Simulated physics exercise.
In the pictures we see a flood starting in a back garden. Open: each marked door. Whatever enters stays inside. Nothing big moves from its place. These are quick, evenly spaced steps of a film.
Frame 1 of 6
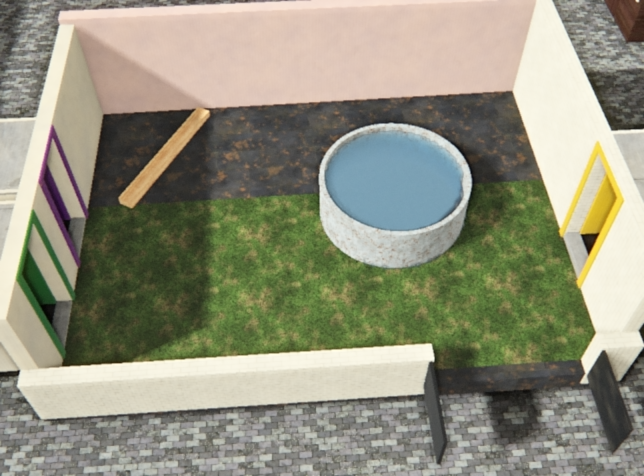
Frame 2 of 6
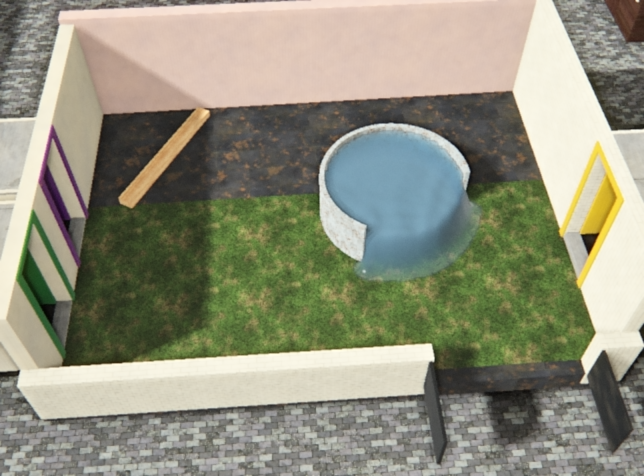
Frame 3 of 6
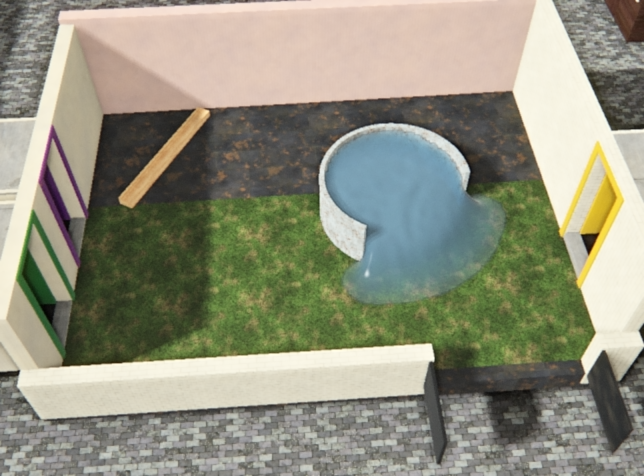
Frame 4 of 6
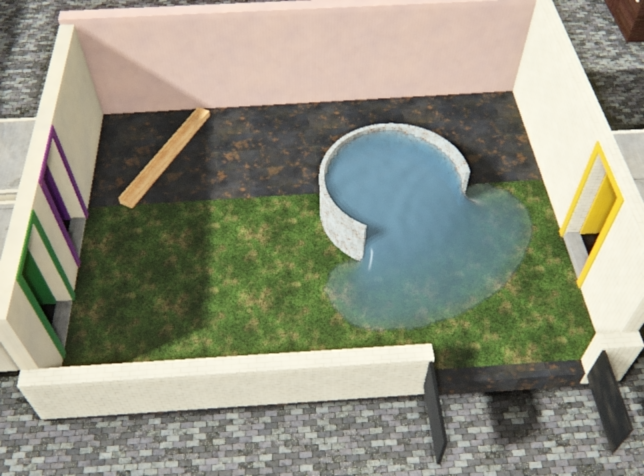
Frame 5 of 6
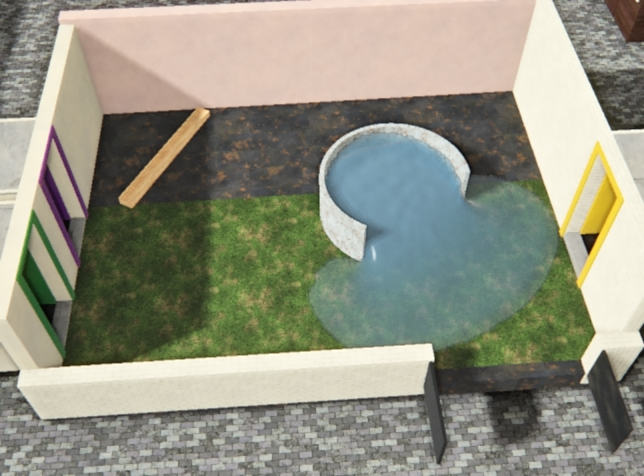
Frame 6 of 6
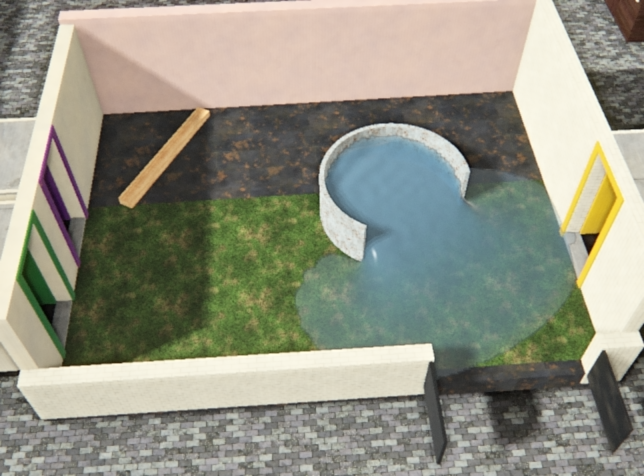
Water pours from the broken front of the round pool and spreads across the grass.
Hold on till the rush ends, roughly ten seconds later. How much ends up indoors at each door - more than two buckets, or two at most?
As I see it, yellow door: More than two buckets; green door: More than two buckets; purple door: Two buckets or fewer.
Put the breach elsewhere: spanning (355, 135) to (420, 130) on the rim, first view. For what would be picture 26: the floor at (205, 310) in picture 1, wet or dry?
At the point asked about: Unwetted.
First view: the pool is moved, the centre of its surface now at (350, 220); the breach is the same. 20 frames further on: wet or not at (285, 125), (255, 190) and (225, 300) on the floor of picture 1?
In turn: Dry, dry, wet.
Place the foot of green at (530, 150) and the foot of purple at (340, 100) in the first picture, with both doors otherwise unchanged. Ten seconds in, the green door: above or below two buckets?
Note: Green door lets in too little.
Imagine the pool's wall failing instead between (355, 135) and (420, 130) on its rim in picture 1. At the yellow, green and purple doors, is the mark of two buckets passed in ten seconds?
Well, the yellow door comes up short, the green door overshoots, and the purple door overshoots.
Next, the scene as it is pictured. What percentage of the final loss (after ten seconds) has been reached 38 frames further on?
My reading is about 85 per cent.
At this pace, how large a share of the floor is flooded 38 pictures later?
Roughly 65 percent, I reckon.
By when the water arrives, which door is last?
Answer: The purple one.
A moment on, water covers 30 % of the floor; the yellow door over two buckets in, the green door not reached, the purple door not reached.
Next, water covers 35 % of the floor; the yellow door over two buckets in, the green door not reached, the purple door not reached.
Then, water covers 50 % of the floor; the yellow door far over two buckets in, the green door not reached, the purple door not reached.
Later, water covers 65 % of the floor; the yellow door far over two buckets in, the green door under two buckets in, the purple door not reached.
In the end, water covers 85 % of the floor; the yellow door far over two buckets in, the green door over two buckets in, the purple door wet at the sill, nothing in.
